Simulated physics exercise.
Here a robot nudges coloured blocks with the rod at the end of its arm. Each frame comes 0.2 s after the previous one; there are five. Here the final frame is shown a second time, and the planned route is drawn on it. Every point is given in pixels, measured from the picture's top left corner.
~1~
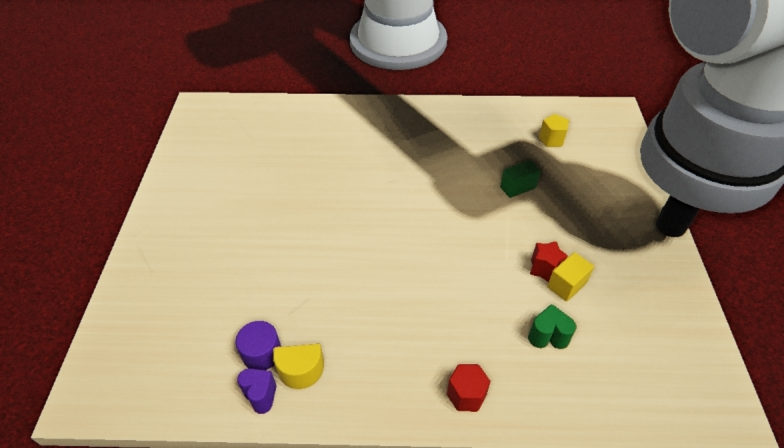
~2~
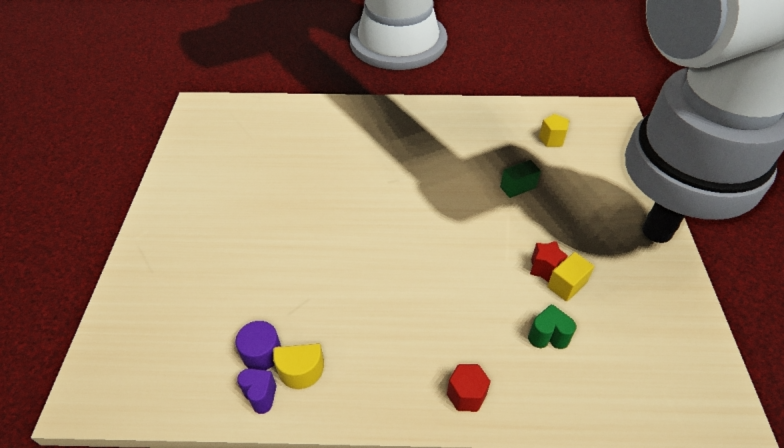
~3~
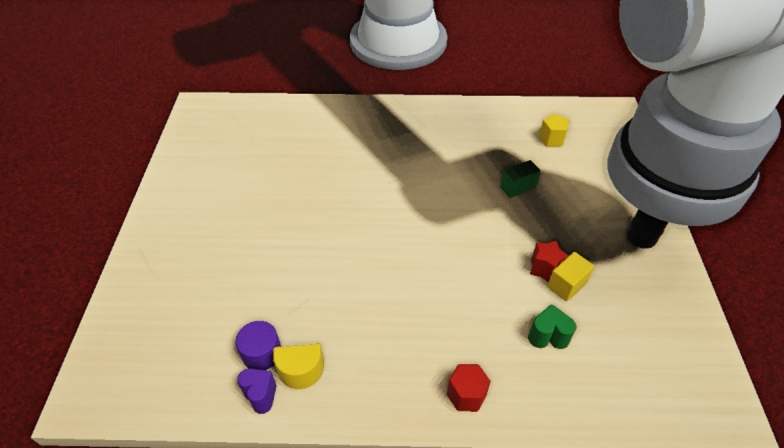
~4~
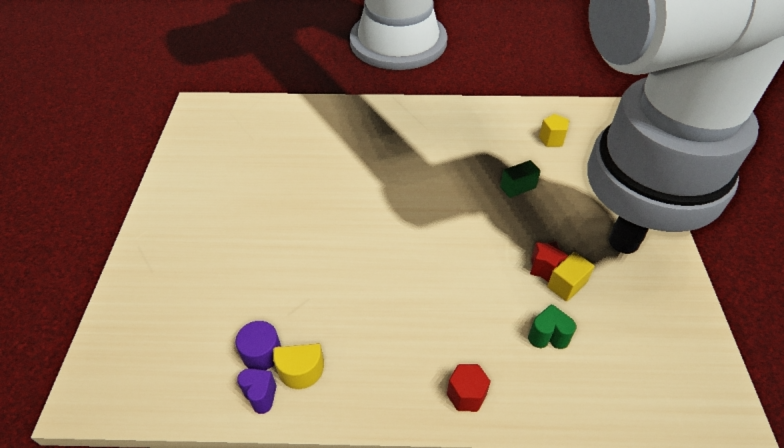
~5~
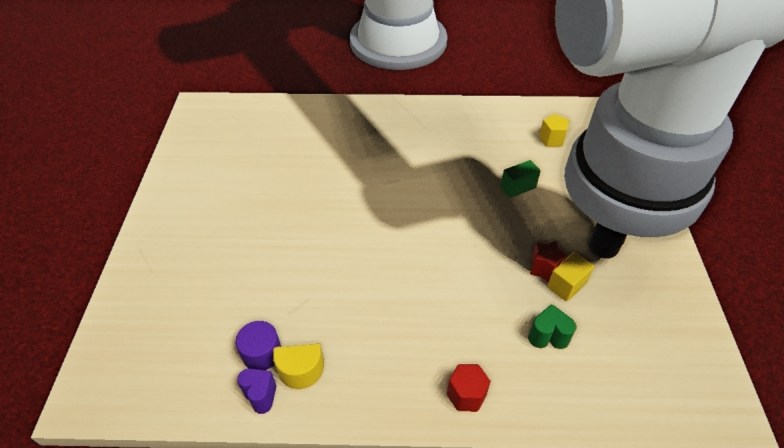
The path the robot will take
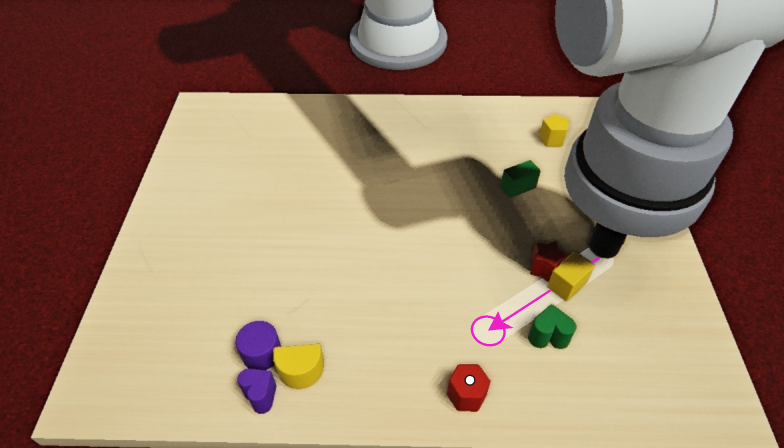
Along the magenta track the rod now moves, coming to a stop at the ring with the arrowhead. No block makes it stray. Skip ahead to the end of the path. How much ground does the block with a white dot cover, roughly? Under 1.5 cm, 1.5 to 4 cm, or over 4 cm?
My answer is that it shifts under 1.5 cm.
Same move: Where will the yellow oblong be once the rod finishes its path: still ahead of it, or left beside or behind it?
Still in front.
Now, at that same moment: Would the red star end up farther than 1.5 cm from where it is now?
Yes, that is what happens.
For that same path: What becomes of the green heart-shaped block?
By the last moment of the path, the green heart-shaped block has shifted.
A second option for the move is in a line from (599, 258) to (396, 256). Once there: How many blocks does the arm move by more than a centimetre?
Expect one.
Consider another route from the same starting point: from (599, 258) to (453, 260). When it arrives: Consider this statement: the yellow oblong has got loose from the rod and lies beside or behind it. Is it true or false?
That claim is true.
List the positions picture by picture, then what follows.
The first picture shows tip of the rod (670, 227), middles of tops, red hexagonal block (470, 380), red star (550, 252), green heart-shaped block (555, 321), yellow oblong (574, 268).
The second picture shows rod (657, 233), nothing pushed.
The third picture shows rod (641, 238), nothing pushed.
The fourth picture shows rod (623, 243), nothing pushed.
The fifth picture shows rod (603, 248), red hexagonal block (470, 380), red star (550, 252), green heart-shaped block (555, 321), yellow oblong (574, 268).
The line goes from (599, 258) to (488, 331); the dot is on the red hexagonal block.
What follows on the original path. One third of the way, rod (568, 271); red star (540, 253), turned 35° clockwise; yellow oblong (553, 286).
Two thirds of the way, rod (531, 295); red star (533, 257), turned 90° clockwise; green heart-shaped block (549, 337), turned 70° anticlockwise; yellow oblong (518, 315), turned 20° anticlockwise.
At the end, rod (491, 321); red hexagonal block (468, 385); red star (533, 257), turned 90° clockwise; green heart-shaped block (549, 337), turned 70° anticlockwise; yellow oblong (487, 349), turned 50° anticlockwise.
